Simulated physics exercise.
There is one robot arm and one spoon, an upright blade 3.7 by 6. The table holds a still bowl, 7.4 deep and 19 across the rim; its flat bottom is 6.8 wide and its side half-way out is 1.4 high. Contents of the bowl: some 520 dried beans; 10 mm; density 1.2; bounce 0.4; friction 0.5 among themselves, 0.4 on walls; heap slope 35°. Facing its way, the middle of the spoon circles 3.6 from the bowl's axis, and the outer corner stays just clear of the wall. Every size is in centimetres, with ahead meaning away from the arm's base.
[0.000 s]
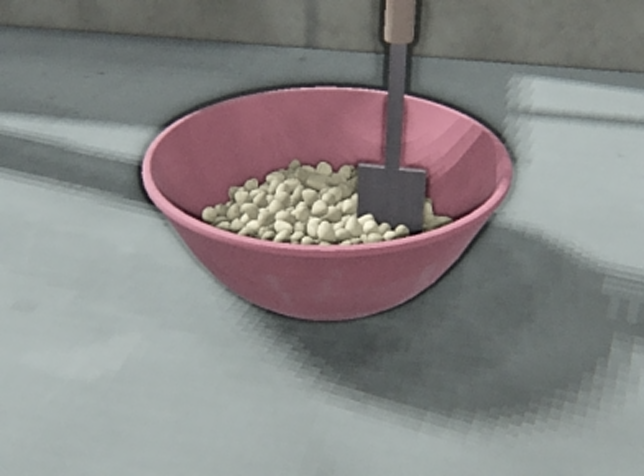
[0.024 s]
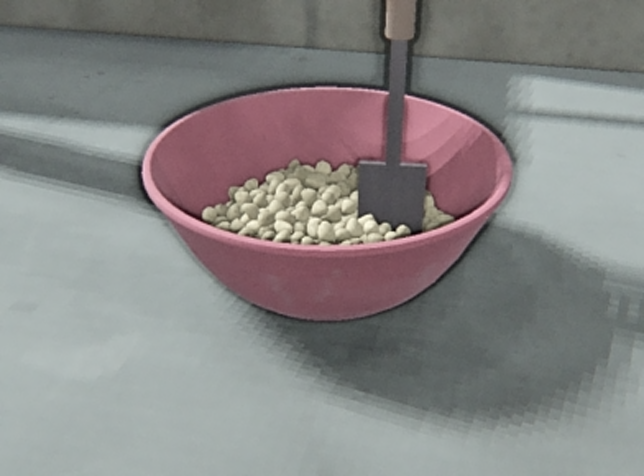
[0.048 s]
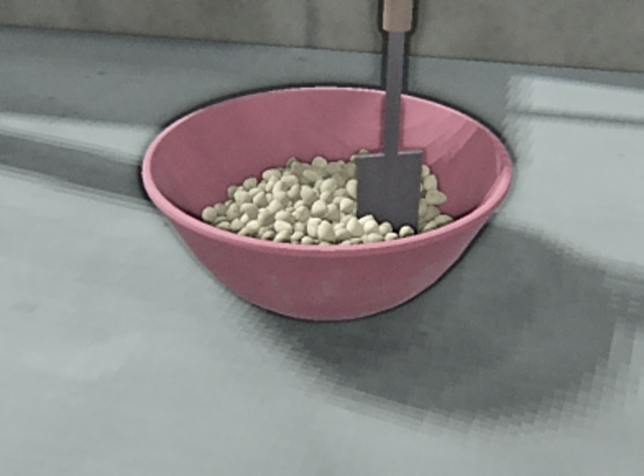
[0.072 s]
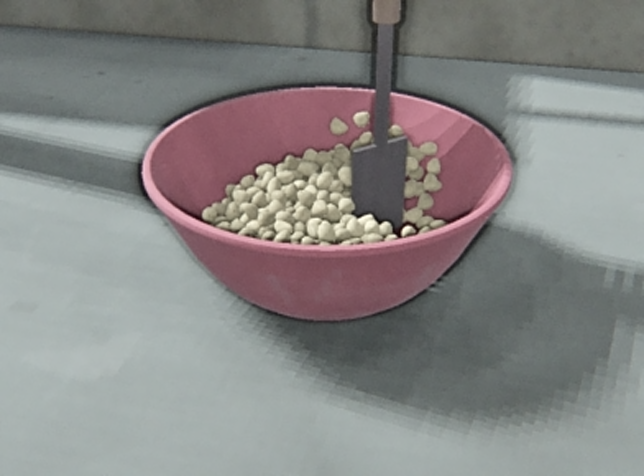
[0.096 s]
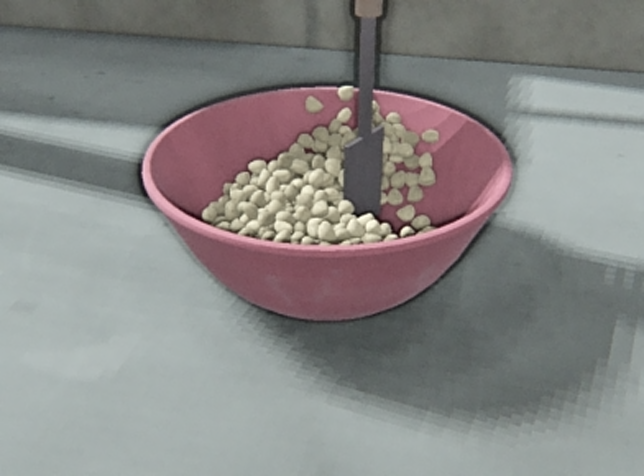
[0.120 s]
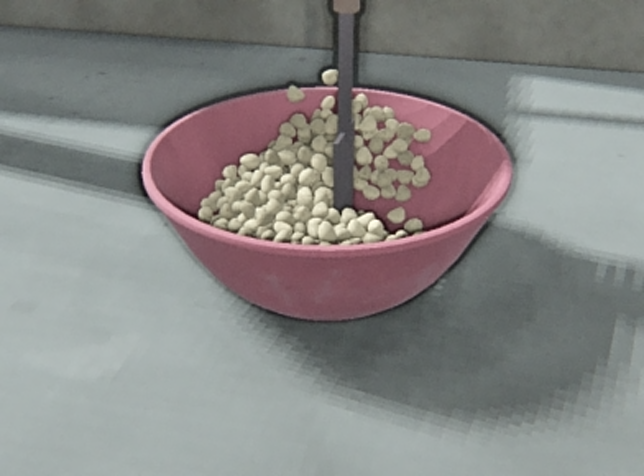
On a pale grey surface, a pink bowl holds a heap of cream-coloured beans with an upright, dark flat blade standing in it at the right. The blade barely moves at first, then sweeps left and turns edge-on, pushing beans up the bowl's far side as a few rise to the rim.
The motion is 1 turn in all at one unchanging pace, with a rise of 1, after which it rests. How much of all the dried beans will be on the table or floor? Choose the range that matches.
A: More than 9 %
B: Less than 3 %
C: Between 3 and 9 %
(C) Between 3 and 9 %.
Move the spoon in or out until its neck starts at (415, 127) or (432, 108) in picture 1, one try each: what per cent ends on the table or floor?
10 and 10 %.
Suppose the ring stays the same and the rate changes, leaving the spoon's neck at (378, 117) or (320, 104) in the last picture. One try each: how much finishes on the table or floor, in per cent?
First try: About 0 %; second try: About 10 %.
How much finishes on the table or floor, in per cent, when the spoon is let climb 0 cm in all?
It comes to some 5 per cent.
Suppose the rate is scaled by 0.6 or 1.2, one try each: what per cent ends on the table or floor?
Estimates in order: Near 0 % and near 10 %.
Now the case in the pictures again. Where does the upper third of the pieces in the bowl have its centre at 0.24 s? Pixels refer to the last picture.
That third sits centred at about (222, 197).
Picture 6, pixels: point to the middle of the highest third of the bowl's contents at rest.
Estimated centre: (394, 199).
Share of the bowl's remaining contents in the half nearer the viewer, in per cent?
Roughly 45 percent of it.
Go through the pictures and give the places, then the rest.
In the first picture, spoon neck at (394, 142), 0° round; upper third of the load around (321, 215), from x 210 to 445, top at y 170; 523 in the bowl.
In the second picture, spoon neck at (394, 138), 6° round; upper third of the load around (323, 213), from x 210 to 445, top at y 170.
In the third picture, spoon neck at (392, 128), 24° round; upper third of the load around (328, 199), from x 210 to 445, top at y 150.
In the fourth picture, spoon neck at (382, 119), 45° round; upper third of the load around (327, 189), from x 210 to 445, top at y 120.
In the fifth picture, spoon neck at (365, 111), 66° round; upper third of the load around (322, 179), from x 210 to 445, top at y 95.
In the sixth picture, spoon neck at (345, 106), 86° round; upper third of the load around (313, 171), from x 205 to 445, top at y 80; 523 in the bowl.
After 0.24 s, 189° round, highest piece 9 above the table; 521 in the bowl, 2 in flight or on the tool.
After 0.36 s, 291° round, highest piece 9 above the table; 505 in the bowl, 5 on the table or floor, 13 in flight or on the tool.
After 0.62 s, 0° round, highest piece 6 above the table; 491 in the bowl, 32 on the table or floor.
After 1.32 s, 0° round, highest piece 6 above the table; 491 in the bowl, 32 on the table or floor.
At rest, 491 in the bowl, 32 on the table or floor. That is 6 % on the table or floor.
